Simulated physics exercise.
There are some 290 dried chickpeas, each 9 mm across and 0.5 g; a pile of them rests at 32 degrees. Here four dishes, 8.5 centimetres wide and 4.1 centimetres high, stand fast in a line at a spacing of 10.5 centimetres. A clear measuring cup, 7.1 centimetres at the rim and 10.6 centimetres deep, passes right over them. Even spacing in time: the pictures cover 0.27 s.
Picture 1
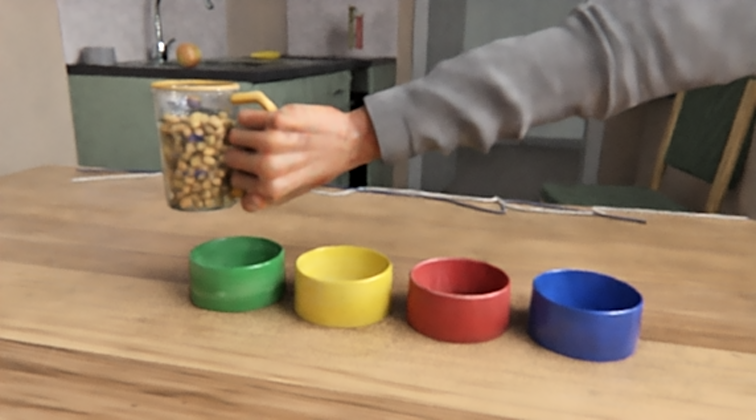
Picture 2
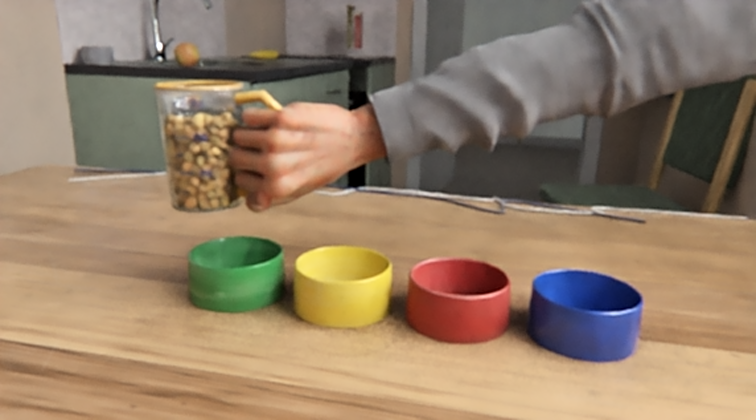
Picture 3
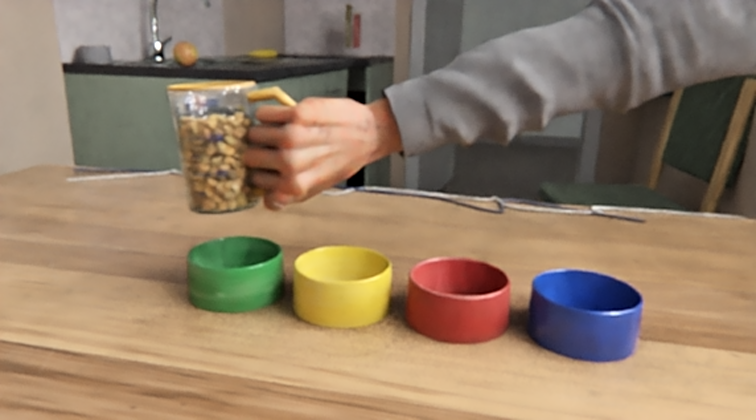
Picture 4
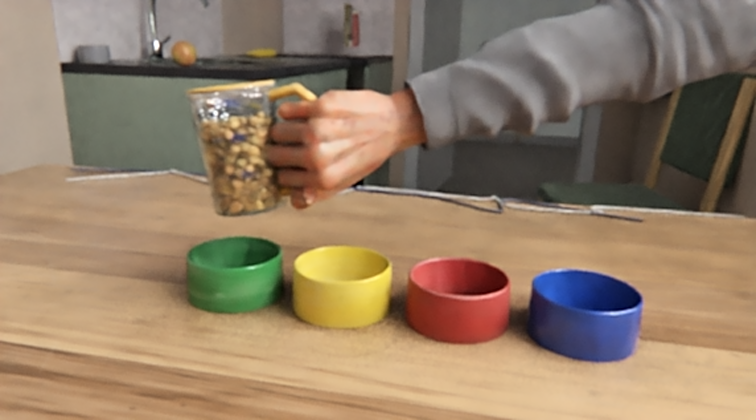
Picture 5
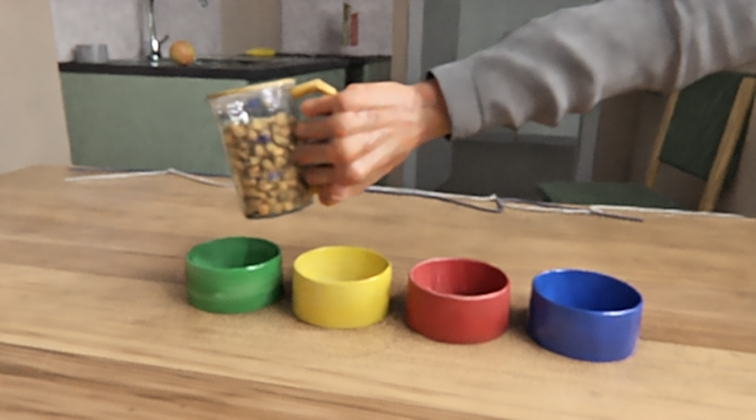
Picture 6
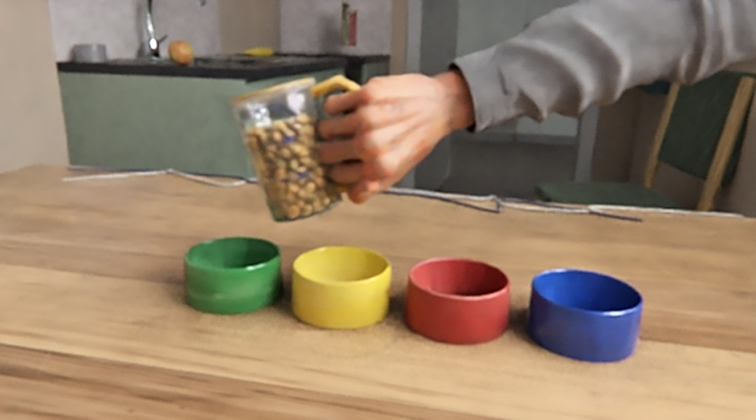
On a wooden kitchen table, a hand in a grey sleeve moved a clear cup of dried chickpeas rightward above green, yellow, red and blue dishes, gradually tilting it to the left.
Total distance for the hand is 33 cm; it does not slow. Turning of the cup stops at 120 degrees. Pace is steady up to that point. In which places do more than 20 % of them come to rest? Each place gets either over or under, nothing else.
At the end, red: I expect its count to outstrip a fifth of the total; blue: I expect its count to stay within a fifth of the total; green: I expect its count to stay within a fifth of the total; yellow: I expect its count to stay within a fifth of the total; counter: I expect its count to stay within a fifth of the total.
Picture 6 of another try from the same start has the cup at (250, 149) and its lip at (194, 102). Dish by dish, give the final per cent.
In the end red holds 90, blue holds 0, green holds 0, yellow holds 0.
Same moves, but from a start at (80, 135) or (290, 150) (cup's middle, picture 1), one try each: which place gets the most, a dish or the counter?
Yellow, then blue.
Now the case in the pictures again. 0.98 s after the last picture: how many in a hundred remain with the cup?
Close to 100 in a hundred.
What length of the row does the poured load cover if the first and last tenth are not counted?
5 cm.
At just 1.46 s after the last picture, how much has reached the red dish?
Share at that time: Approx. 70 per cent.
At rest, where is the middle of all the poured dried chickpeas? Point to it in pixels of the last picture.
Centre at rest: Approx. (462, 291) px.
Then, 0.59 s after the last picture, tilt 65 degrees; cup holds 100 %.
Then, 0.98 s after the last picture, tilt 98 degrees; cup holds 100 %.
Then, 1.46 s after the last picture, tilt 120 degrees; cup holds 25 %, red 70 %.
In the end, red 95 %, blue 0 %, green 0 %, yellow 0 %, counter 5 %.
